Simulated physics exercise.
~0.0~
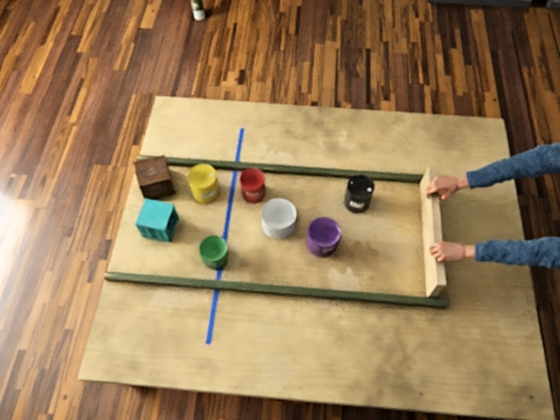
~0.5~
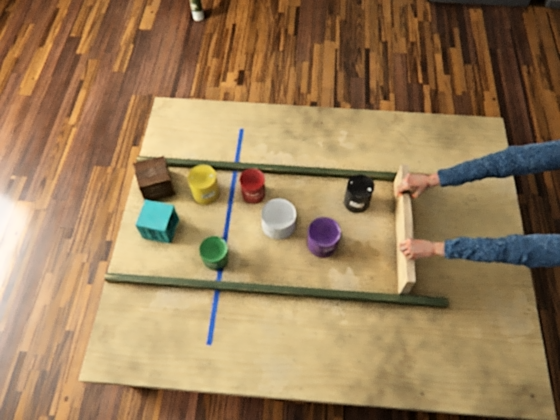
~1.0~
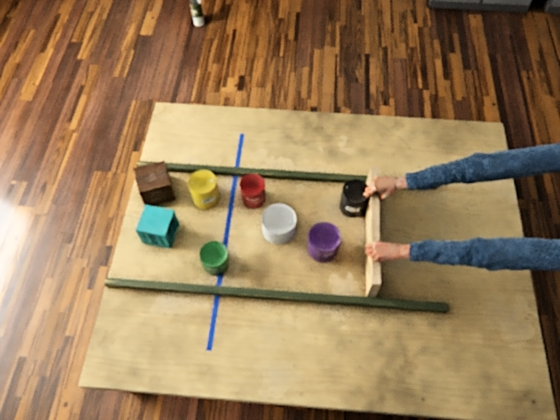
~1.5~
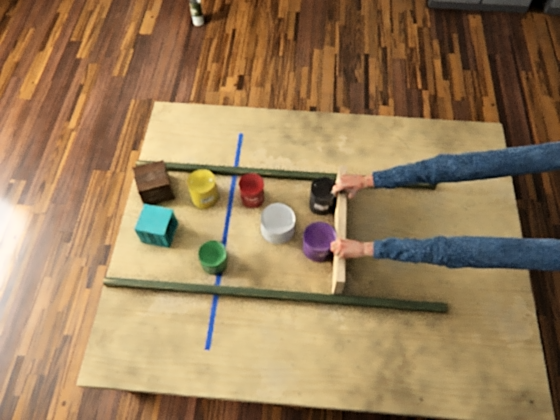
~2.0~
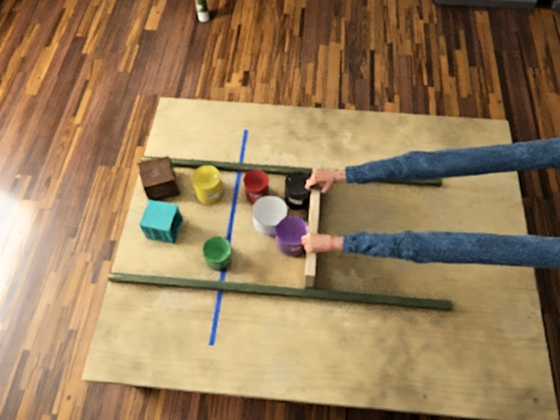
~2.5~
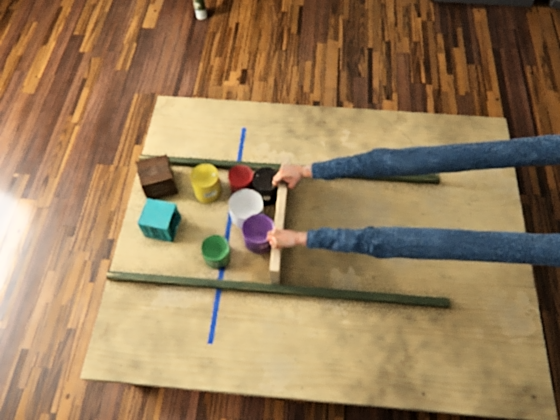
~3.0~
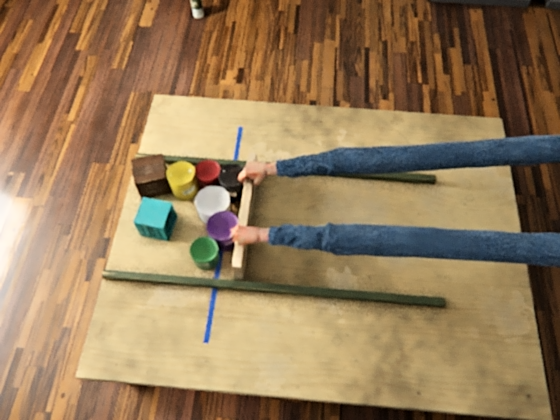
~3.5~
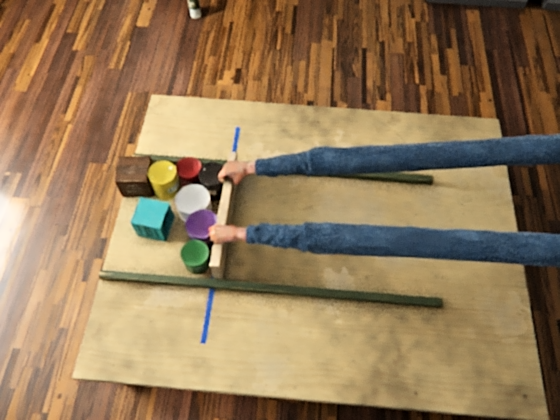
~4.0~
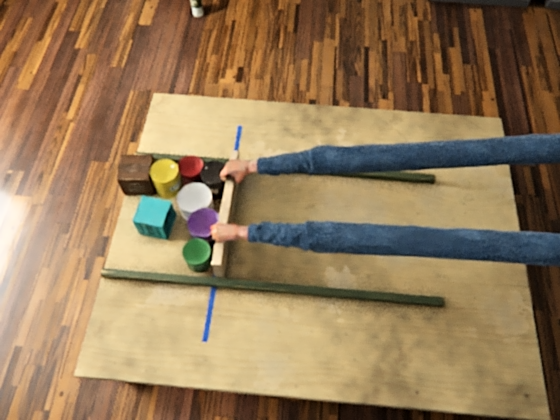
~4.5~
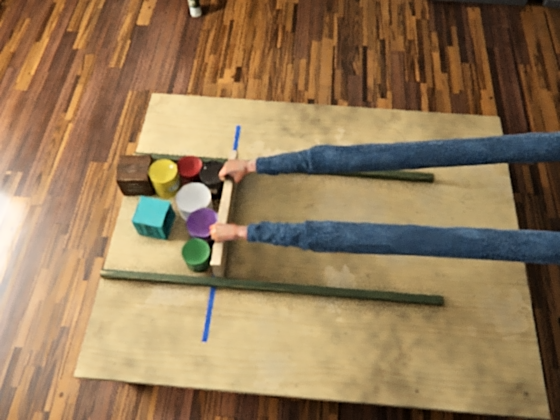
To begin with, two hands hold an upright wooden plank at the right end of a track between green rails, with colourful containers and two boxes spread out to its left. The hands slide the plank left, and it meets the black container first, then the purple one. As the push continues, the white and red containers are swept along too, and the group bunches together. Near the blue tape line, the green and yellow containers also shift left, and the brown box moves slightly. The plank stops around the tape, and everything remains on the board, with nothing fallen off.
